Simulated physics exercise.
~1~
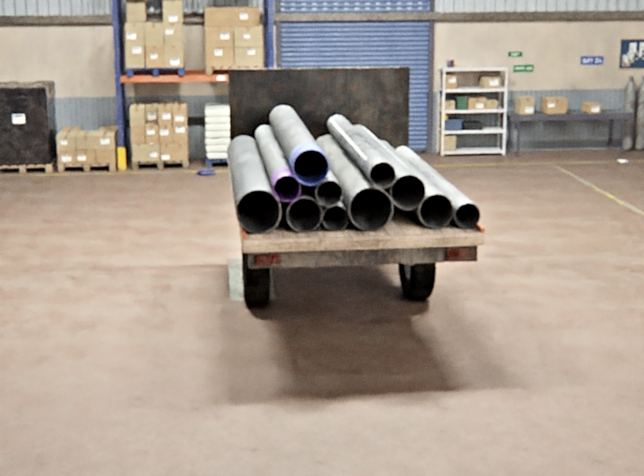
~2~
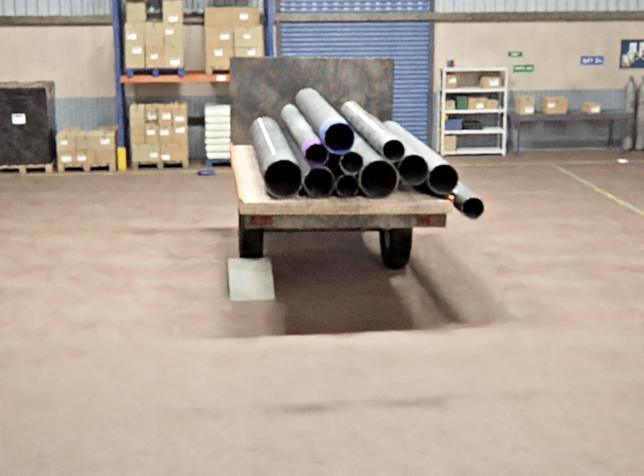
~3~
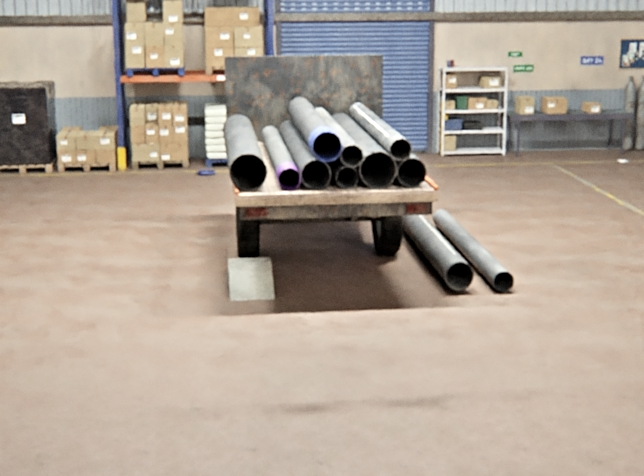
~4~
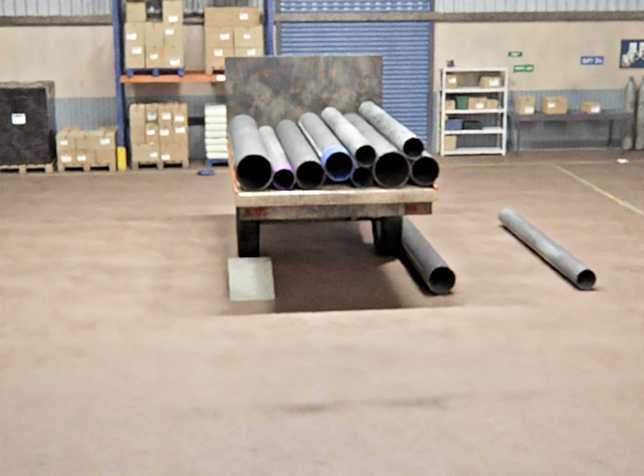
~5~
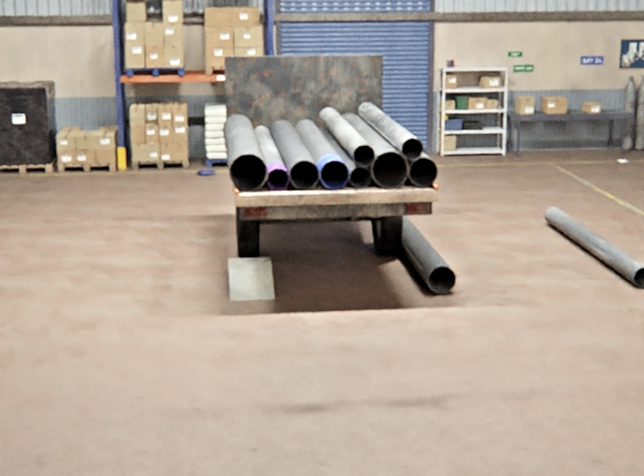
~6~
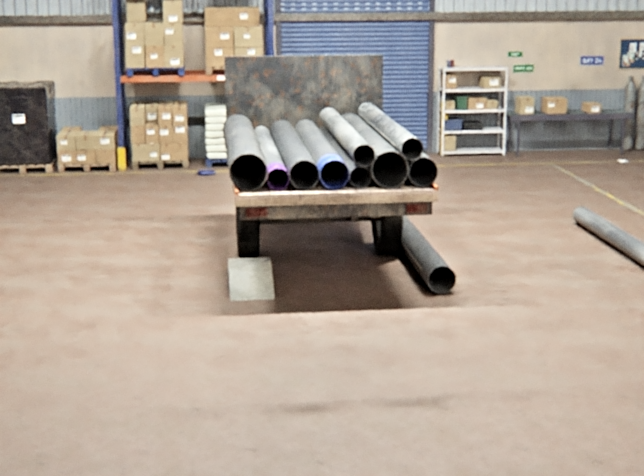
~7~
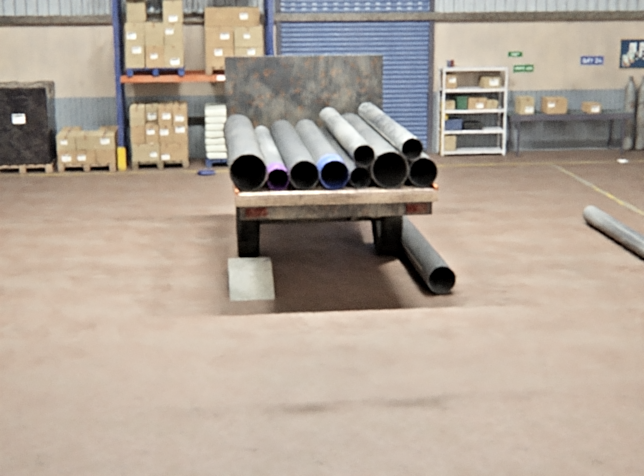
A flat trailer tilts over a hump, dropping two pipes while blue and purple stay aboard.
